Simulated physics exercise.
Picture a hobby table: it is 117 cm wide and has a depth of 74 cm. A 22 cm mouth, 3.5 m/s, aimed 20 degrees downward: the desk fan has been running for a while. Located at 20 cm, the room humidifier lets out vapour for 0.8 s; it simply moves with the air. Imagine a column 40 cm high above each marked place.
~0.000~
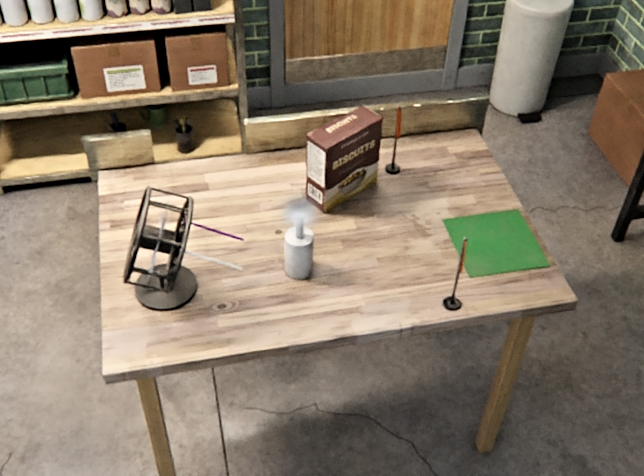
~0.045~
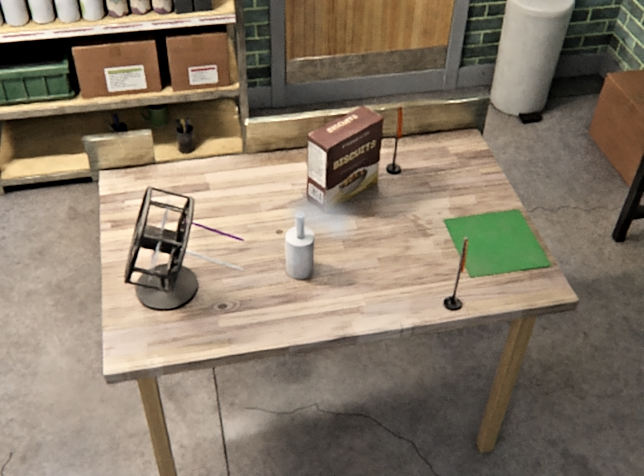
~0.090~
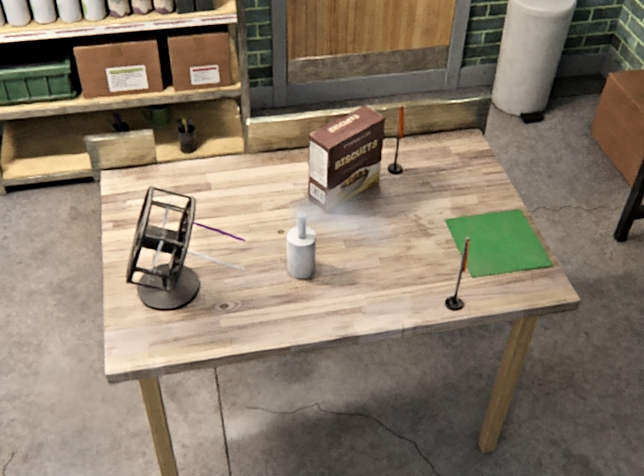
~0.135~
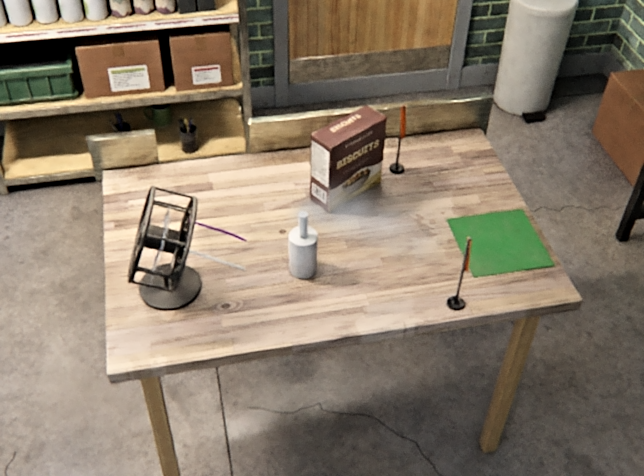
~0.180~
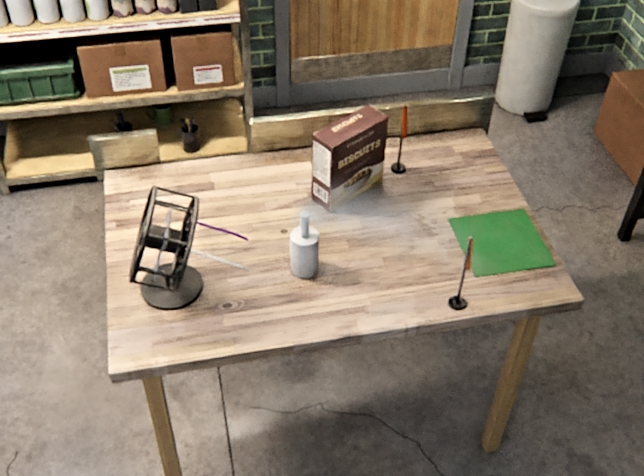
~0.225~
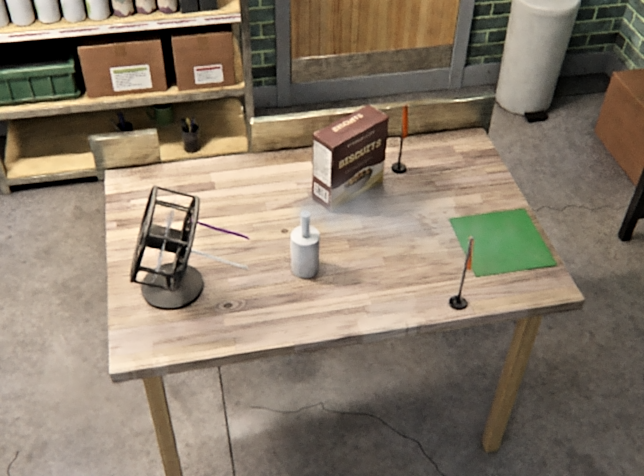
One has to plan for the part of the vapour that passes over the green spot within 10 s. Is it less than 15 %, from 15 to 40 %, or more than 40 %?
Over the green spot, more than 40 %.
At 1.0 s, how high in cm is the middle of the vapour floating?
About 12 cm up.
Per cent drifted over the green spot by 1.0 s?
About 60 per cent.
By 1.0 s we count, 62 % has passed over the green spot, with 52 % still about or yet to come, and the middle of the rest is near (522, 213).
By 2.0 s we count, 74 % has passed over the green spot, with 4 % still about or yet to come.
By 4.0 s we count, 74 % has passed over the green spot, with 0 % still about or yet to come.
By 10.0 s we count, 74 % has passed over the green spot, with 0 % still about or yet to come.
